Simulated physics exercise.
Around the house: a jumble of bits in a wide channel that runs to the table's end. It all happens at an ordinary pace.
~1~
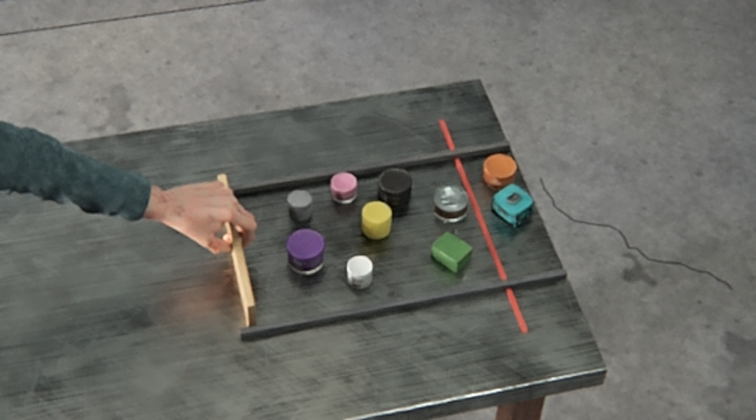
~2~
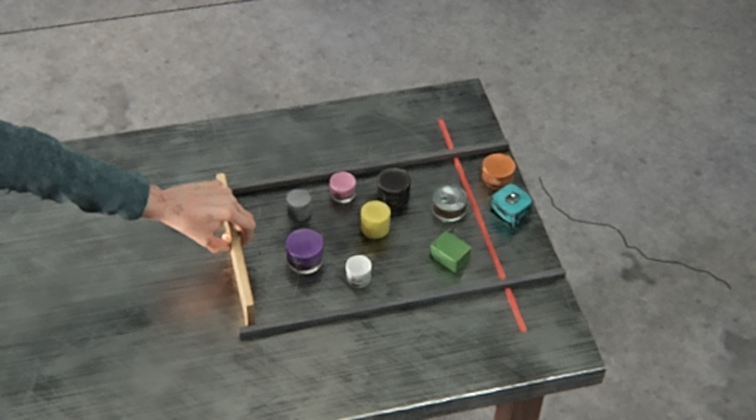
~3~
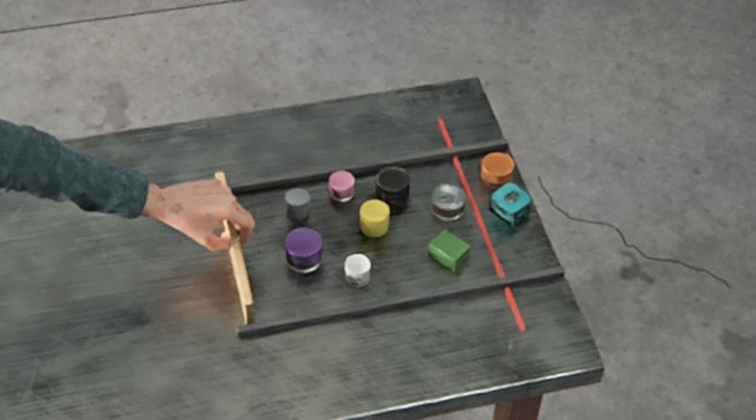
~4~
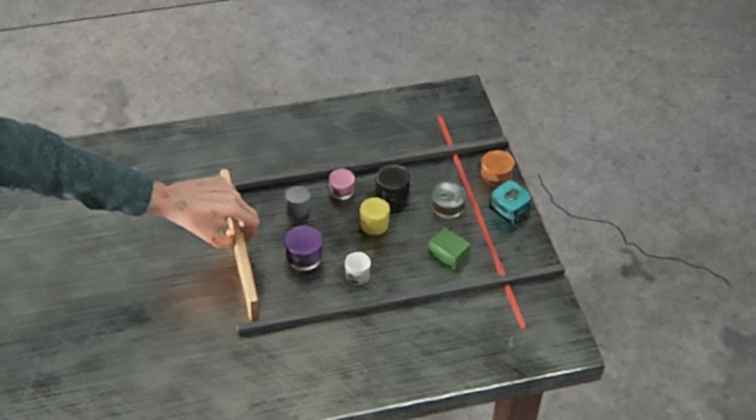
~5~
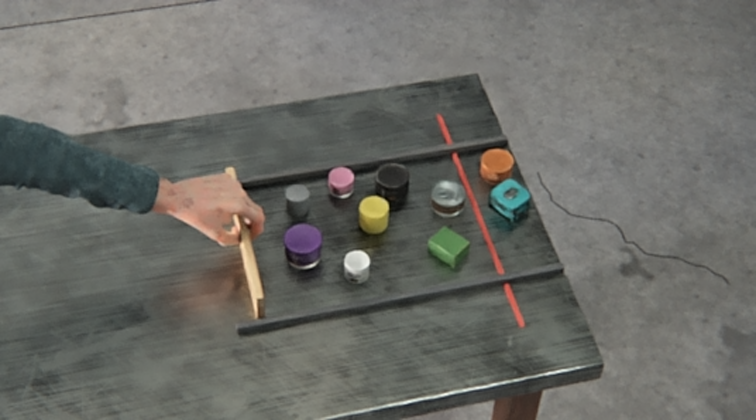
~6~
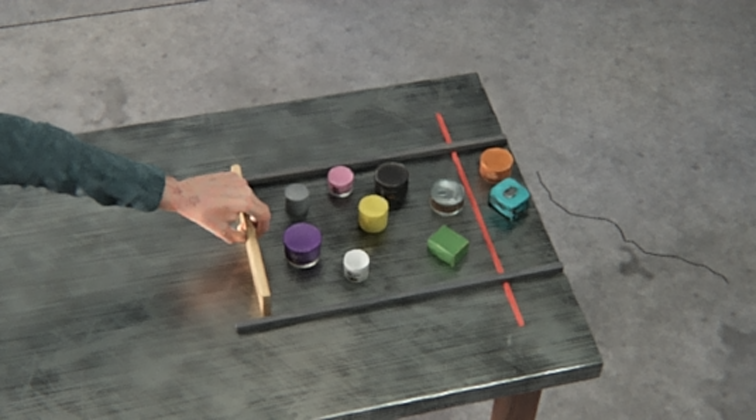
A hand starting to slide a wooden board slightly rightward along a channel on a dark table, the scattered small containers staying put.
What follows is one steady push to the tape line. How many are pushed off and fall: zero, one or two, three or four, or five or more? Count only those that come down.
The number that fall off is one or two.
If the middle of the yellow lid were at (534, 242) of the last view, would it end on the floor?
Then it is kept.
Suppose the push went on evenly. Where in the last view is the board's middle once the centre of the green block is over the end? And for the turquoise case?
About (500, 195), and (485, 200) for the other.
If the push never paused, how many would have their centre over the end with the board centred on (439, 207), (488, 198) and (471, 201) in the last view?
The counts: 0, 2 and 1.
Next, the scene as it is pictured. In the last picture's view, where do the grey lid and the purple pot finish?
About (476, 171), and the other about (499, 212).
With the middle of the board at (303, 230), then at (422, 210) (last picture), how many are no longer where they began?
2 and 8.
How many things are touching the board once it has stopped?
In contact: 5.
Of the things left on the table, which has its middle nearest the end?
That is the turquoise case.
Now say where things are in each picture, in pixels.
Orange tub (500, 172); turquoise case (513, 206); brown tin (450, 203); board (237, 249); tape (480, 218), in the first frame.
Turquoise case (511, 205); yellow lid (375, 220), in the second frame.
Brown tin (448, 201); pink tin (342, 186), in the third frame.
Orange tub (498, 168); black tub (393, 184), in the fourth frame.
Turquoise case (510, 201); green block (449, 247), in the fifth frame.
Orange tub (496, 166); turquoise case (509, 200); brown tin (447, 197); board (251, 239); tape (477, 212), in the sixth frame.
Soon after, none off yet; orange tub at rest near (496, 166); turquoise case at rest near (509, 200); brown tin at rest near (447, 197).
After that, none off yet; orange tub moving near (499, 166); turquoise case moving near (515, 201); brown tin displaced about its own width near (483, 191).
In the end, the number that fall off is one or two; gone, orange tub.
